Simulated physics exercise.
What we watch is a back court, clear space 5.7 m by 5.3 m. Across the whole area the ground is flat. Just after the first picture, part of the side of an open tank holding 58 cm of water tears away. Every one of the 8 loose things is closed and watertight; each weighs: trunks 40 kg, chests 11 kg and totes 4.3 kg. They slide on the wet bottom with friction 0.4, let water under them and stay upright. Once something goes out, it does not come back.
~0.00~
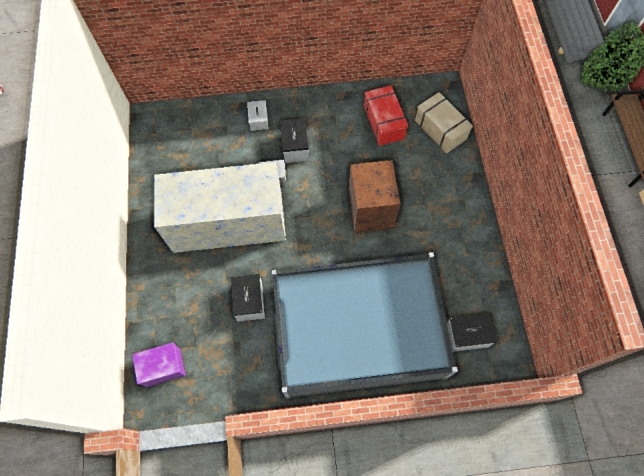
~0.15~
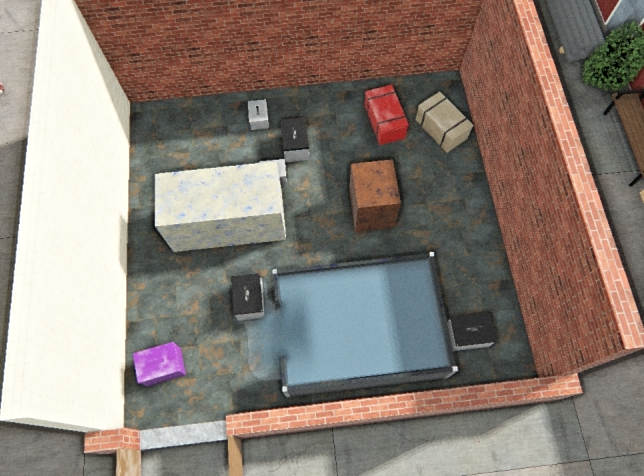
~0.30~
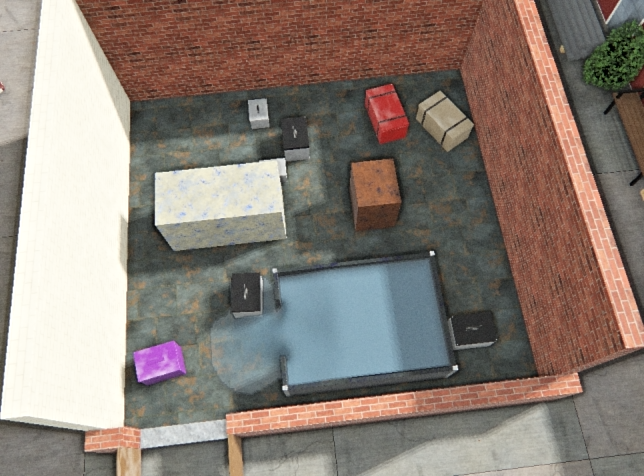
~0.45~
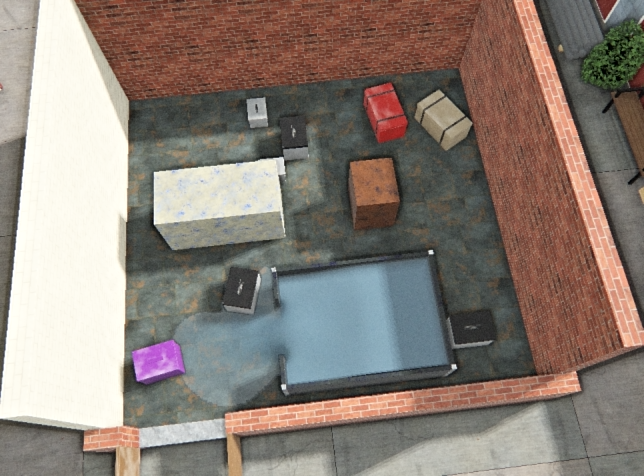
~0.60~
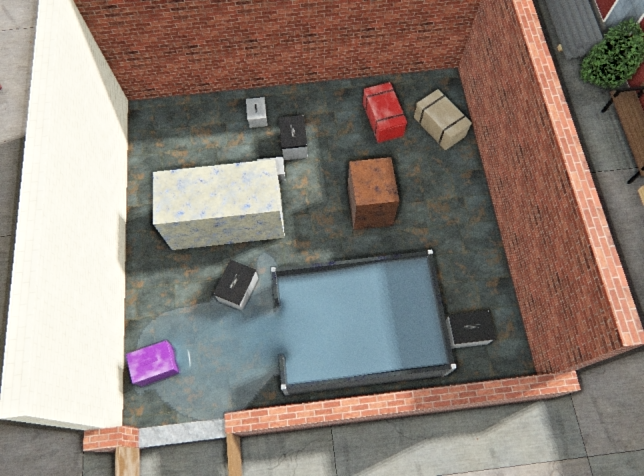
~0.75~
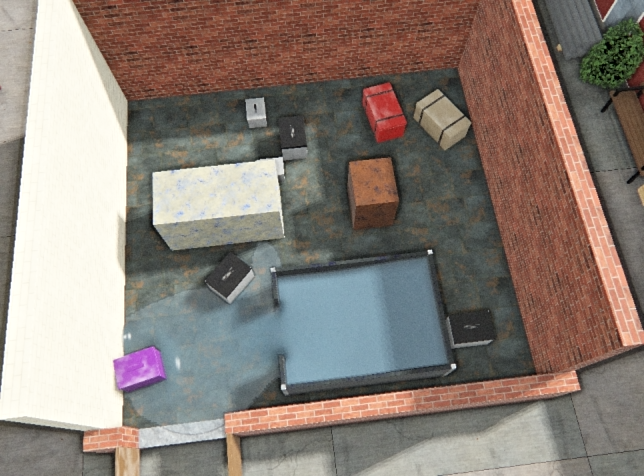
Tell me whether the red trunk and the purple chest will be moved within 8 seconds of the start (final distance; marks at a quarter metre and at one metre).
By the end, the red trunk remains about where it was, while the purple chest winds up a long way off.
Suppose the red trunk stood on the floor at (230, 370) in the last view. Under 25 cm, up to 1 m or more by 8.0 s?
Observed: Object goes well off.
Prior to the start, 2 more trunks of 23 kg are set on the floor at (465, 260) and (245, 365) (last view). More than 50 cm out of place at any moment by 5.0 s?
Taking them in order, they come out smaller and greater.
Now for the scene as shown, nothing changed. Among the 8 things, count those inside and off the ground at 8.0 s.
It comes to 0.
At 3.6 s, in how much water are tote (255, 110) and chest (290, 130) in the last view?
1 and 0 cm.
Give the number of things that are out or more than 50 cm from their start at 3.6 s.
Count: 2.
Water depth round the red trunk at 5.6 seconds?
Roughly 3 cm at that moment.
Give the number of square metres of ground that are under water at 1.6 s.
My estimate is roughly 9.0 m2.
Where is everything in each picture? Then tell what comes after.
In the first frame, the red trunk at (386, 108) rests on the ground; the purple chest at (156, 363), on the bottom; water covers 3.2 m2; 0 of 8 have shifted.
In the second frame, the red trunk at (387, 108) rests on the ground; the purple chest at (156, 362), on the bottom; water covers 3.6 m2; 0 of 8 have shifted.
In the third frame, the red trunk at (387, 107) rests on the ground; the purple chest at (156, 361) rests on the ground; 4.2 m2 under water; 0 of 8 have shifted.
In the fourth frame, the red trunk at (386, 106) rests on the ground; the purple chest at (155, 360) rests on the ground; 4.9 m2 under water; 1 of 8 have shifted.
In the fifth frame, the red trunk at (385, 105) rests on the ground; the purple chest at (150, 362), on the bottom, 7 cm from its start; water covers 5.7 m2; 2 of 8 have shifted.
In the sixth frame, the red trunk at (385, 106), on the bottom; the purple chest at (136, 368) rests on the ground, 25 cm from its start; 6.7 m2 under water; 2 of 8 have shifted.
After 1.6 s the red trunk is near (385, 106), 0.0 m from its start, aground; the purple chest is near (130, 384), 0.4 m from its start, afloat; 0 of 8 are out; 1 afloat.
After 3.6 s the red trunk is near (385, 106), 0.0 m from its start, aground; the purple chest is near (136, 398), 0.5 m from its start, afloat; 0 of 8 are out; 1 afloat.
After 5.6 s the red trunk is near (385, 106), 0.0 m from its start, aground; the purple chest has gone out; 1 of 8 are out; 0 afloat.
After 8.0 s the red trunk is near (385, 106), 0.0 m from its start, aground; the purple chest has gone out; 1 of 8 are out; 0 afloat.
